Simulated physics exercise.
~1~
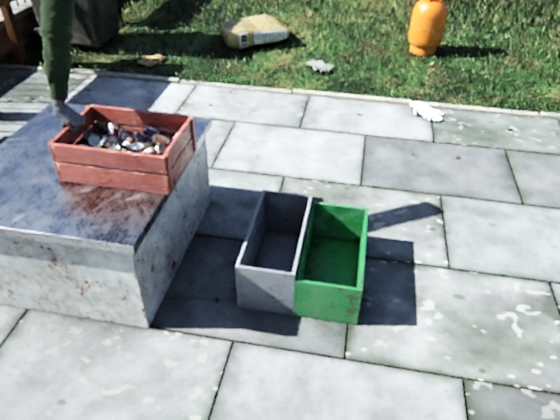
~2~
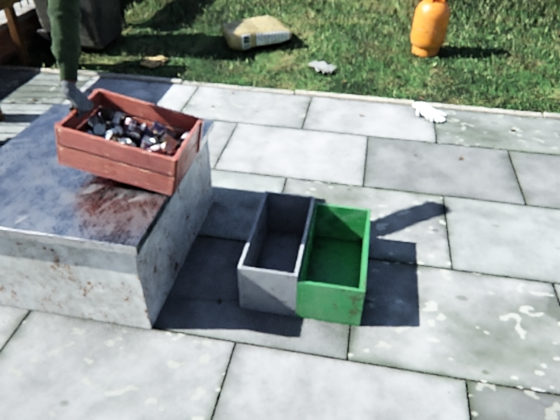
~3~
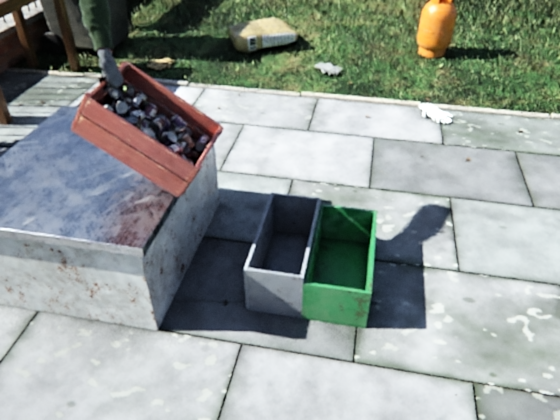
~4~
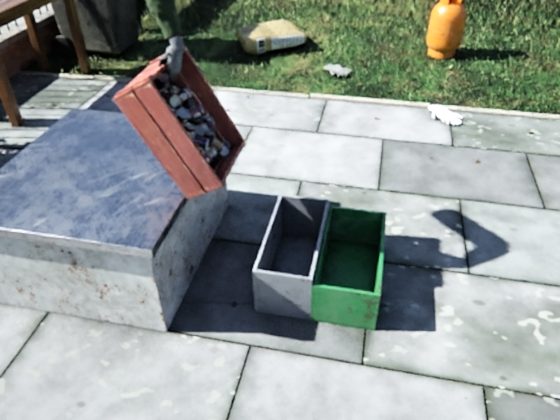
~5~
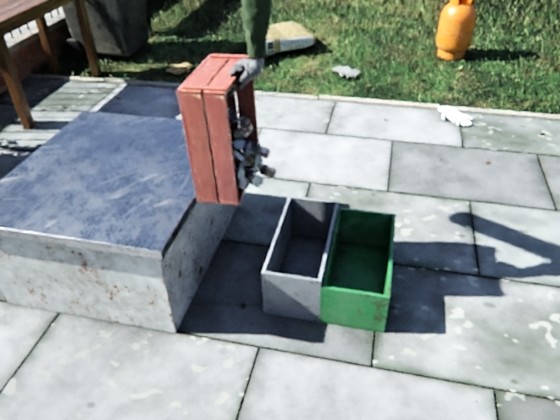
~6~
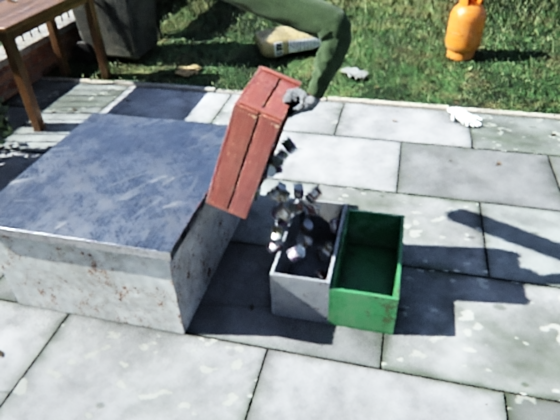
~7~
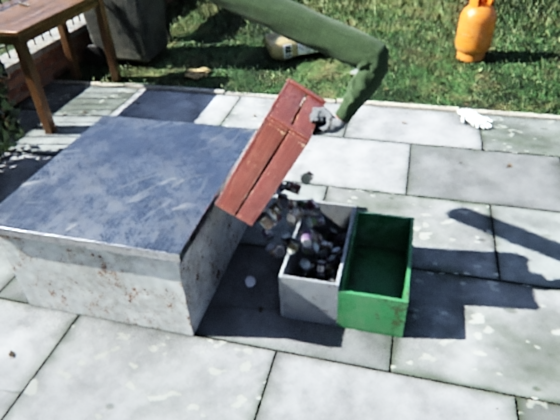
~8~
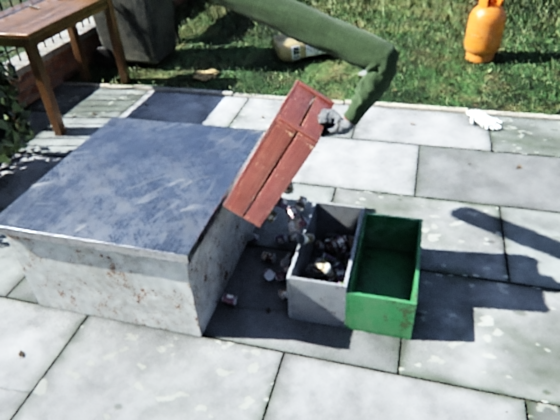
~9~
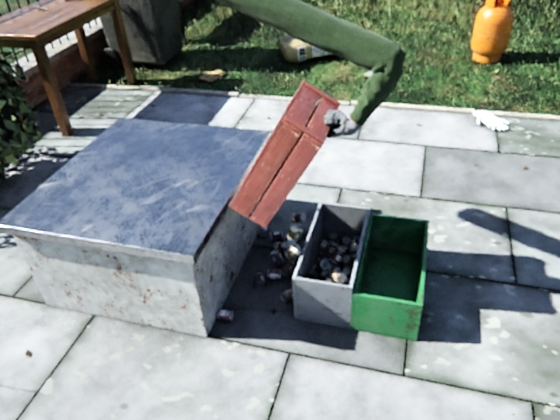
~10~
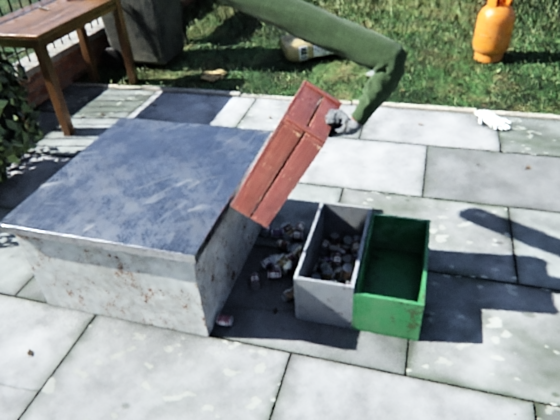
A green-sleeved arm with a grey hand grips a red wooden box of small dark and silvery pieces on a low, blue-topped grey bench, seen from above on a sunny paved patio. To the right, an empty grey box and a green one stand side by side on the slabs, with grass and an orange gas cylinder behind. The arm lifts and tips the red box rightward until its contents tumble out. Many drop into the grey box, while others scatter on the paving beside the bench. The red box stays steeply tilted, the grey box holds a heap, and the green one remains empty.
